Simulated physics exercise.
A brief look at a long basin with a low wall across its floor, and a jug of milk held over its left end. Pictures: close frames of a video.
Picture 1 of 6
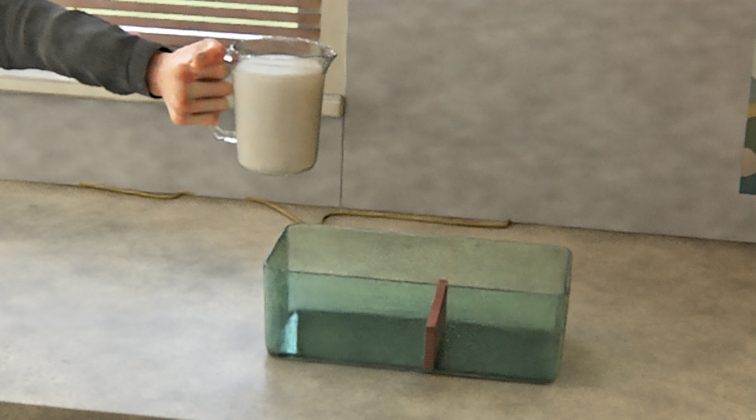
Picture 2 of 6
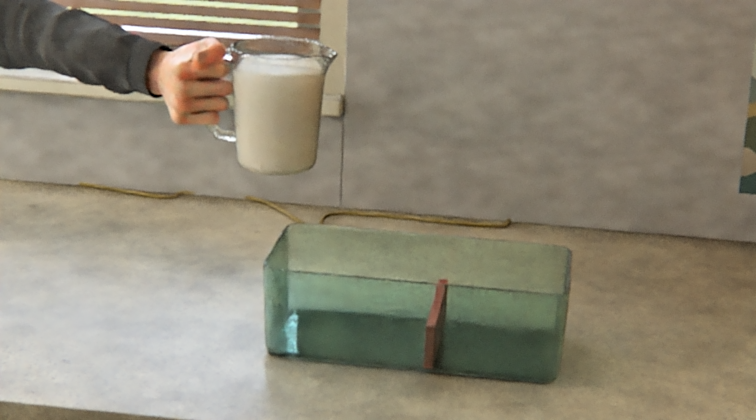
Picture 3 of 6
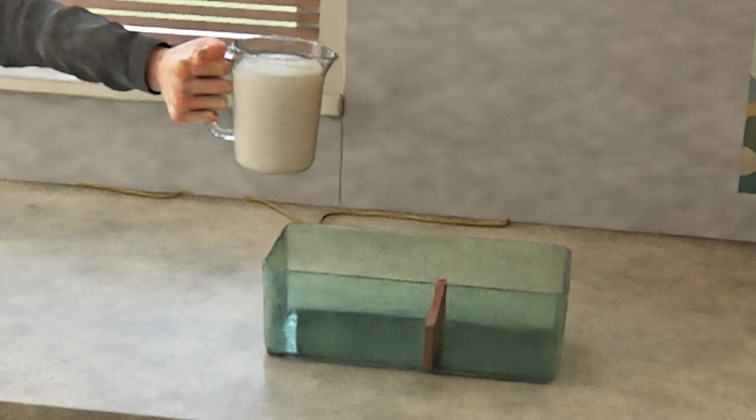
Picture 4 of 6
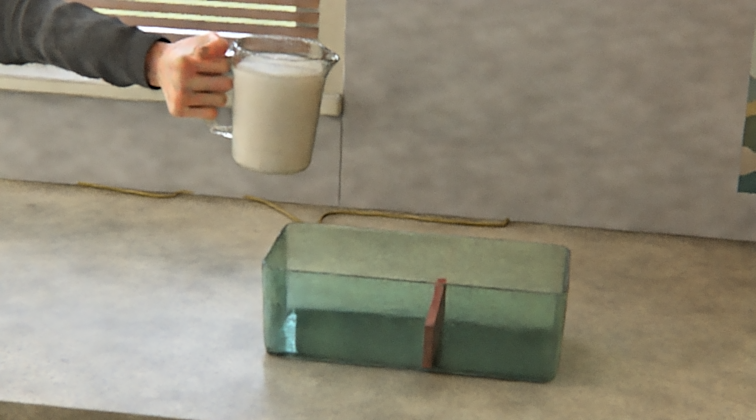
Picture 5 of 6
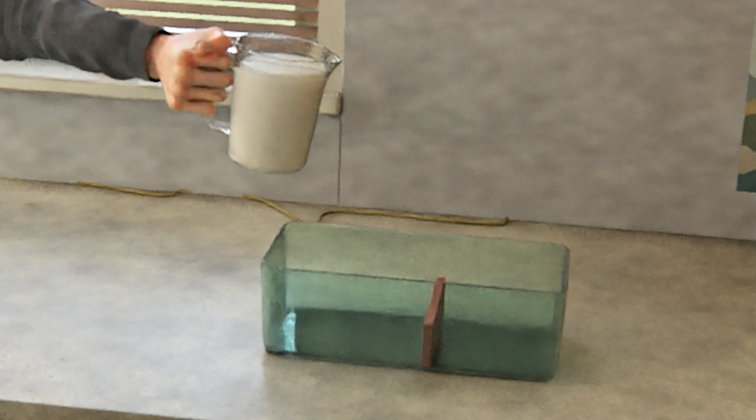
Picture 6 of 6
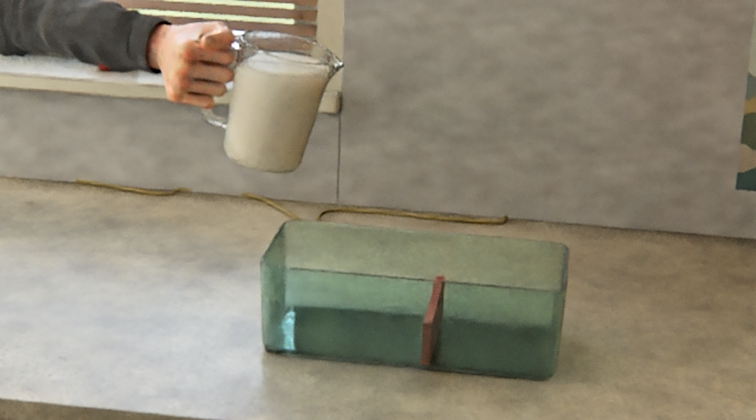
A hand held a glass jug of milk above the left part of a long greenish basin with a low reddish-brown divider, then slowly tilted the jug slightly to the right.
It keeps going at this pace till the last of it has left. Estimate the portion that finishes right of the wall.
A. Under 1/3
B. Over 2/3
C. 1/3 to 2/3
Under 1/3 (A).
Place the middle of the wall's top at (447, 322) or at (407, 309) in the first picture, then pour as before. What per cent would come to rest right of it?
Try 1: Some 15 %; try 2: 30 %.
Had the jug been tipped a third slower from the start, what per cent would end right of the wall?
It comes to around 5 per cent.
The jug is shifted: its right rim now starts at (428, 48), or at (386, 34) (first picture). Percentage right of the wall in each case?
It would come to near 90 per cent, and then near 65 per cent.
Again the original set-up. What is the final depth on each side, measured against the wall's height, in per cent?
Once it settles, the left reaches around 50 and the right around 0.
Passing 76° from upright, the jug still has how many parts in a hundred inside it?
Roughly 75 percent.
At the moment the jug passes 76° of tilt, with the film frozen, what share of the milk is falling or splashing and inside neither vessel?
About 20 per cent.
A moment on, the jug is tipped on its side and 77 per cent is still to pour, 3 is left of the wall and 0 right of it.
Next, the jug is tipped right over and 17 per cent is still to pour, 58 is left of the wall and 0 right of it.
Then the jug is tipped right over and 0 per cent is still to pour, 89 is left of the wall and 3 right of it.
Later the jug is tipped right over and 0 per cent is still to pour, 90 is left of the wall and 4 right of it.
Finally, 90 per cent lies left of the wall, 4 right of it and 7 outside.
